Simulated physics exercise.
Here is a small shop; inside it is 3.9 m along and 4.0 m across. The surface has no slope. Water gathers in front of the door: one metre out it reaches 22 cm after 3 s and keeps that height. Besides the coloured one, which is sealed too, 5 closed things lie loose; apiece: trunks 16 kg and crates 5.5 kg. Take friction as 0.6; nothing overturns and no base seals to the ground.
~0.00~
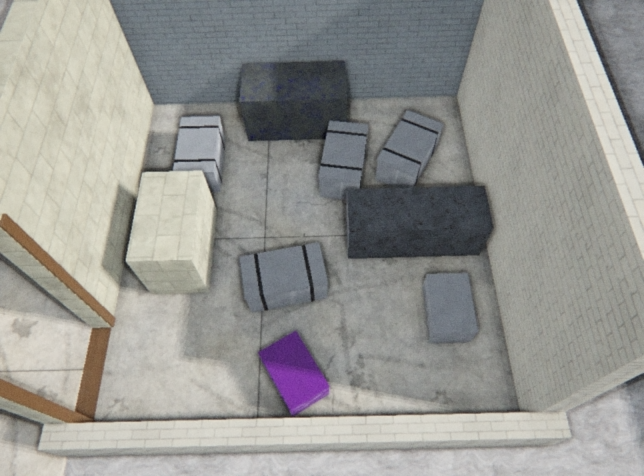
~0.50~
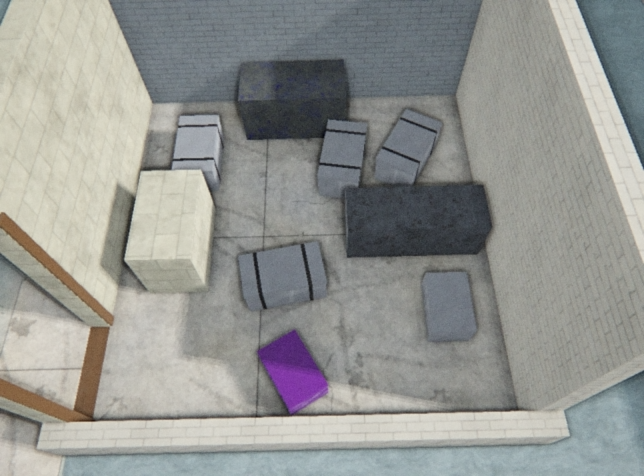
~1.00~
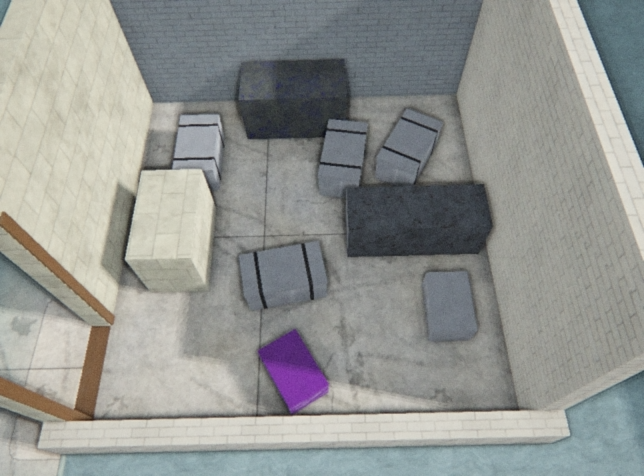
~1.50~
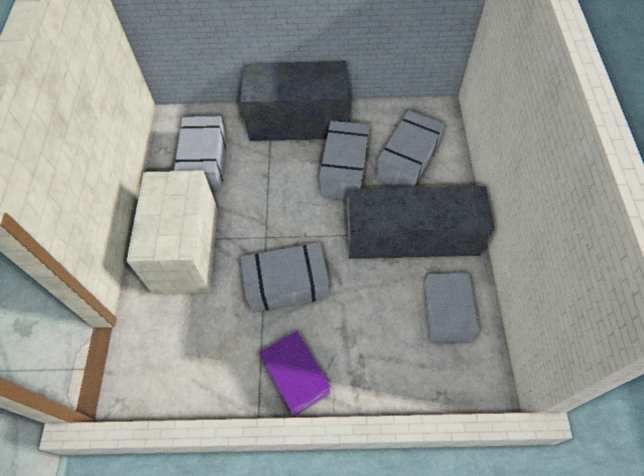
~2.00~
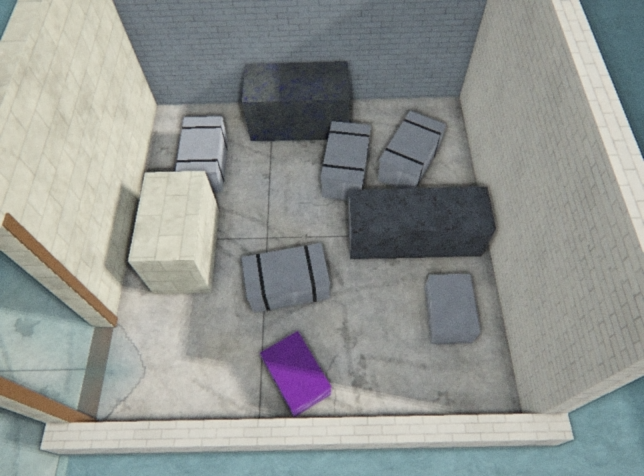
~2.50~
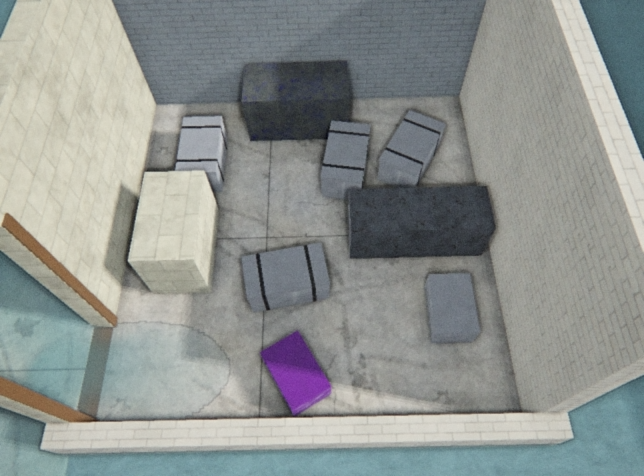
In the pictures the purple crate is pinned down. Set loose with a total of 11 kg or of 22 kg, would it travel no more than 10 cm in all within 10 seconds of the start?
I expect that neither weight holds it.
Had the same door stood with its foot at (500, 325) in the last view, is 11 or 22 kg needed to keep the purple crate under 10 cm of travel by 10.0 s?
In that case neither load is enough.
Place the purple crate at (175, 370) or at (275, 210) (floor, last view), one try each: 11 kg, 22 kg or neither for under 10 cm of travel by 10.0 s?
In turn: Neither holds; it takes the larger.
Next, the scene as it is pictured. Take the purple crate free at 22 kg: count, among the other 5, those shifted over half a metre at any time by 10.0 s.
I count 1.
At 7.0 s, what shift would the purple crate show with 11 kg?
About 140 cm.
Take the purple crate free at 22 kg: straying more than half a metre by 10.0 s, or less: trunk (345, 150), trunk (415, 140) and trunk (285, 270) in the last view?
In turn: Under, short of it, past it.
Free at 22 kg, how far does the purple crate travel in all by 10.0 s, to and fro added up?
About 250 cm.
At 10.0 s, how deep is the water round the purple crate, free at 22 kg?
About 16 cm.
After 3.5 s the purple crate would be 7 cm from its start with 11 kg and 1 cm from its start with 22 kg; 6 cm of water round it then.
After 4.5 s the purple crate would be 92 cm from its start with 11 kg and 61 cm from its start with 22 kg; 6 cm of water round it then.
After 7.0 s the purple crate would be 135 cm from its start with 11 kg and 132 cm from its start with 22 kg; 14 cm of water round it then.
After 10.0 s the purple crate would be 142 cm from its start with 11 kg and 184 cm from its start with 22 kg; 16 cm of water round it then.
